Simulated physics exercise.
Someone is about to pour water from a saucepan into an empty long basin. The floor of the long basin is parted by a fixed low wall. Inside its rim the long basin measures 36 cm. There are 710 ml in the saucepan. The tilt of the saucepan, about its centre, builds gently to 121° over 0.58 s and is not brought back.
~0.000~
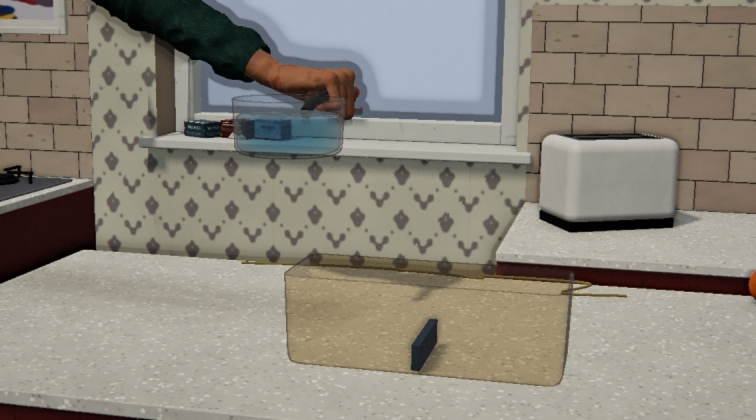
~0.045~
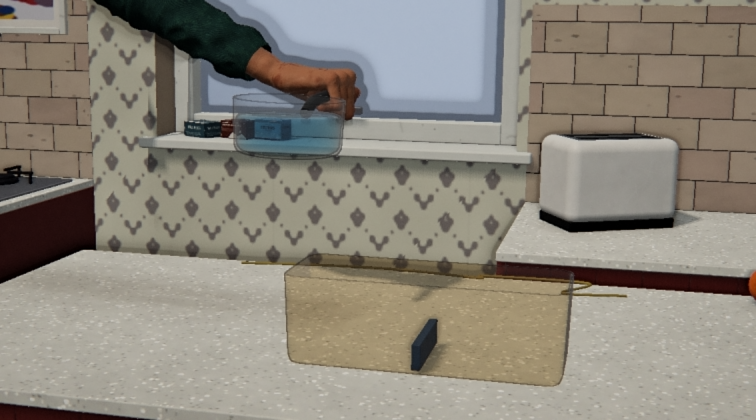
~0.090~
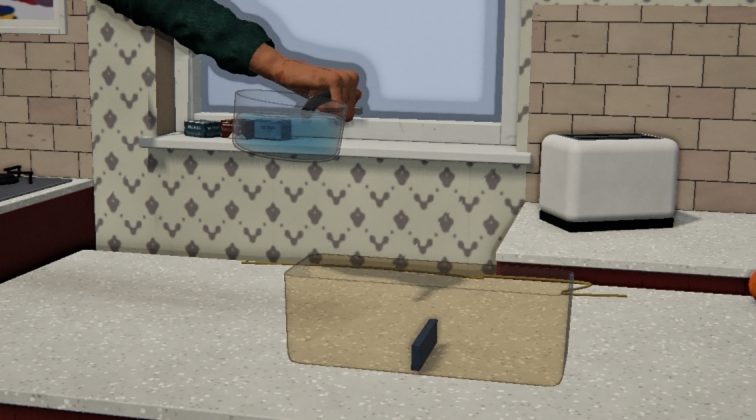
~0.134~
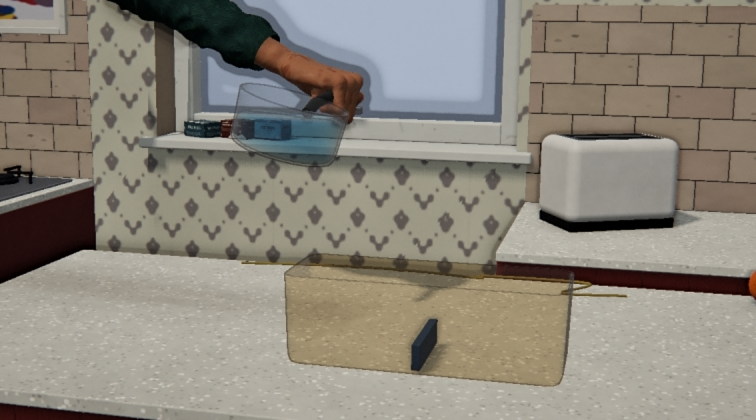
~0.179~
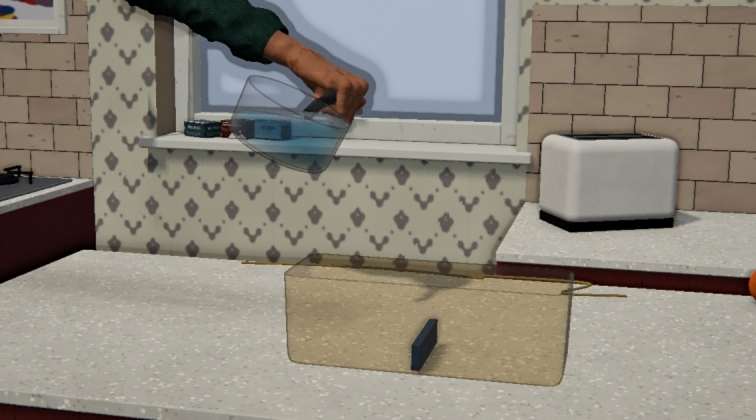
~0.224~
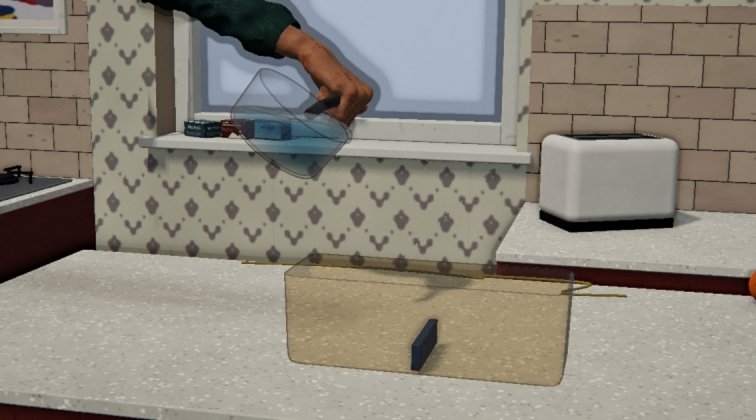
A dark-sleeved arm reaches in from the upper left of a kitchen, seen from a fixed view across a pale speckled counter toward a window. Its hand holds a clear saucepan of blue water above a long, transparent amber basin with a small dark block, while a white toaster sits at right. The saucepan starts level, then tilts rightward slowly at first and more steeply, its right side dipping.
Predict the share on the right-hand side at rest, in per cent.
About 23 per cent.
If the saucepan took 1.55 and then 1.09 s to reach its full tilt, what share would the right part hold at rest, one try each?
First 15, then 15 per cent.
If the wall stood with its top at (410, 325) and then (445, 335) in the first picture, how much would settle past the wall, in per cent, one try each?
First 15, then 25 per cent.
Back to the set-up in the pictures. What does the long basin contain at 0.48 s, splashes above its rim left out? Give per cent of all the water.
Some 30 per cent.
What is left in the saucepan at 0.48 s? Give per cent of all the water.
Near 12 in a hundred.
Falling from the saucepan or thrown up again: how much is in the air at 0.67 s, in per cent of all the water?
About 24 per cent.
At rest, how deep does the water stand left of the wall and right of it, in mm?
Some 24 mm on the left and 8 mm on the right.
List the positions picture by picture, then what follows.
In the first frame, tilt 0°; pouring edge (342, 102); surface from (240, 113) to (341, 117); the long basin's rim runs from (297, 265) to (571, 285); the wall's top is at (425, 333).
In the second frame, tilt 2°; pouring edge (342, 104); surface from (241, 113) to (341, 118).
In the third frame, tilt 7°; pouring edge (344, 109); surface from (241, 112) to (342, 119).
In the fourth frame, tilt 15°; pouring edge (346, 118); surface from (241, 111) to (343, 121).
In the fifth frame, tilt 26°; pouring edge (346, 129); surface from (240, 110) to (347, 124).
In the sixth frame, tilt 39°; pouring edge (344, 143); surface from (239, 106) to (341, 131); 4 per cent is over the edge.
After 0.48 s the tilt is 113° and 12 per cent is still to pour, 31 is left of the wall and 0 right of it.
After 0.67 s the tilt is 121° and 1 per cent is still to pour, 69 is left of the wall and 7 right of it.
After 0.87 s the tilt is 121° and 0 per cent is still to pour, 68 is left of the wall and 22 right of it.
After 1.08 s the tilt is 121° and 0 per cent is still to pour, 68 is left of the wall and 23 right of it.
In the end 68 per cent lies left of the wall, 23 right of it and 9 outside.
